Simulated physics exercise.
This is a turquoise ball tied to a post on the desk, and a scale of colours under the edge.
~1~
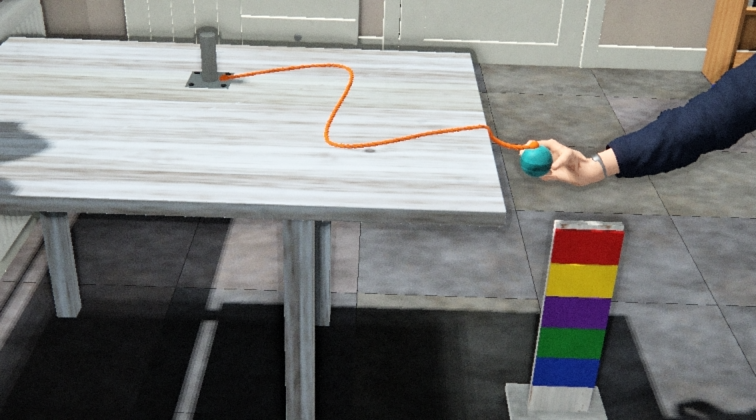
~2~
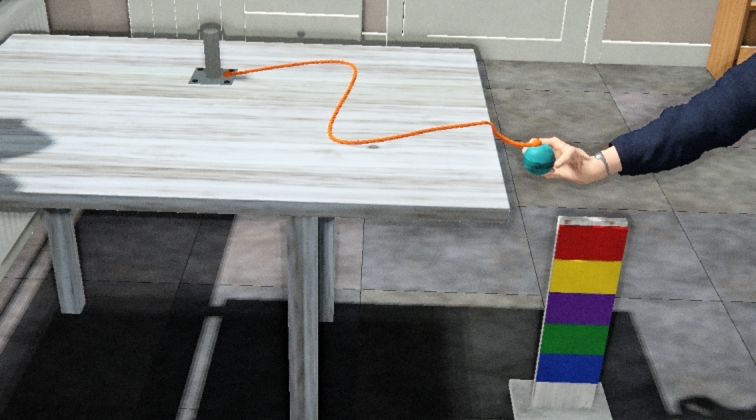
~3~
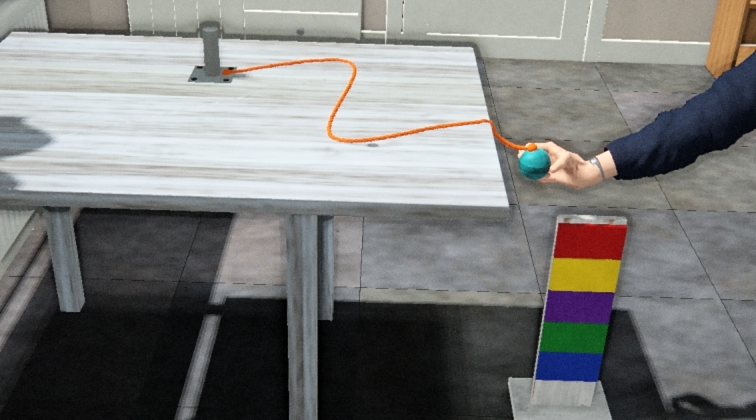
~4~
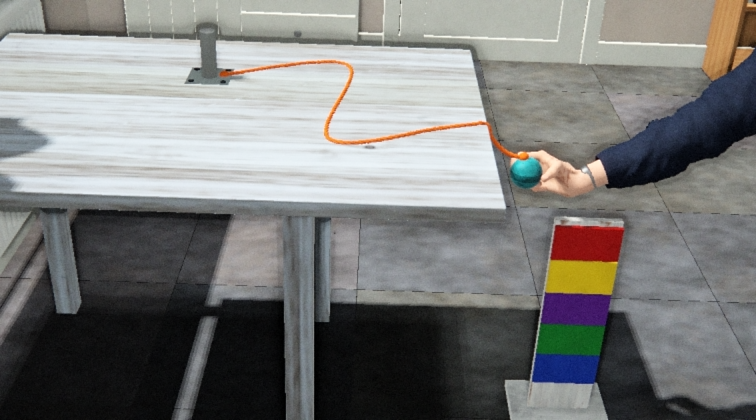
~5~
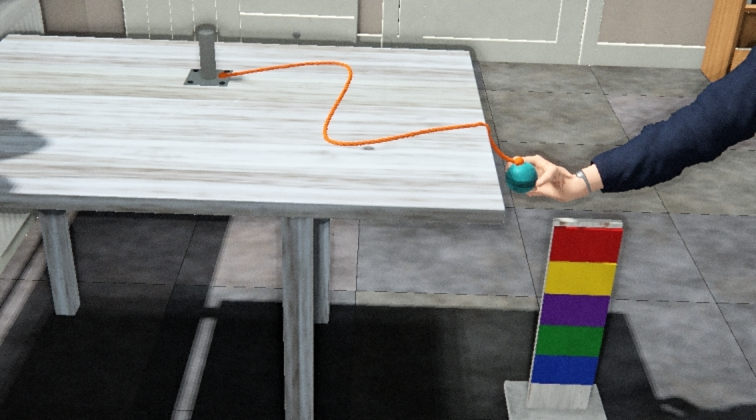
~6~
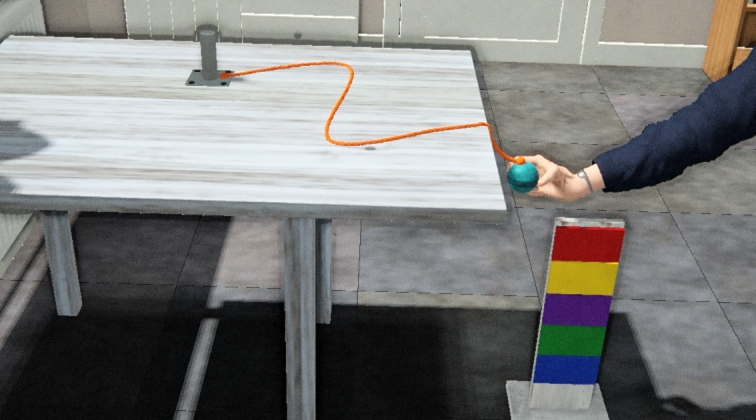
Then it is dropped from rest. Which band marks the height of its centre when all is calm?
Its middle rests at the blue band.
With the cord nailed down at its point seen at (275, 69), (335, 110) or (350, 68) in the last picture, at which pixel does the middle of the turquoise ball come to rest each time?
Try by try, around (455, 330), (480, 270) and (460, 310).
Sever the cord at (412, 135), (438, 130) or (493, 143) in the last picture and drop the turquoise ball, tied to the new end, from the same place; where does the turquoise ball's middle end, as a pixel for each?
Try by try, around (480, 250), (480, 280) and (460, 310).
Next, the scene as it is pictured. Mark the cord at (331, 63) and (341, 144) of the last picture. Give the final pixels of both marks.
About (338, 89), and the other about (475, 172).
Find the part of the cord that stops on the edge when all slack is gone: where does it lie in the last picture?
That spot is around (334, 113).
Soon after, ball near (491, 307); level with purple.
Then, ball near (441, 325); level with blue.
Further on, ball near (472, 351); level with blue.
At rest, ball near (455, 340); level with blue. The blue one.
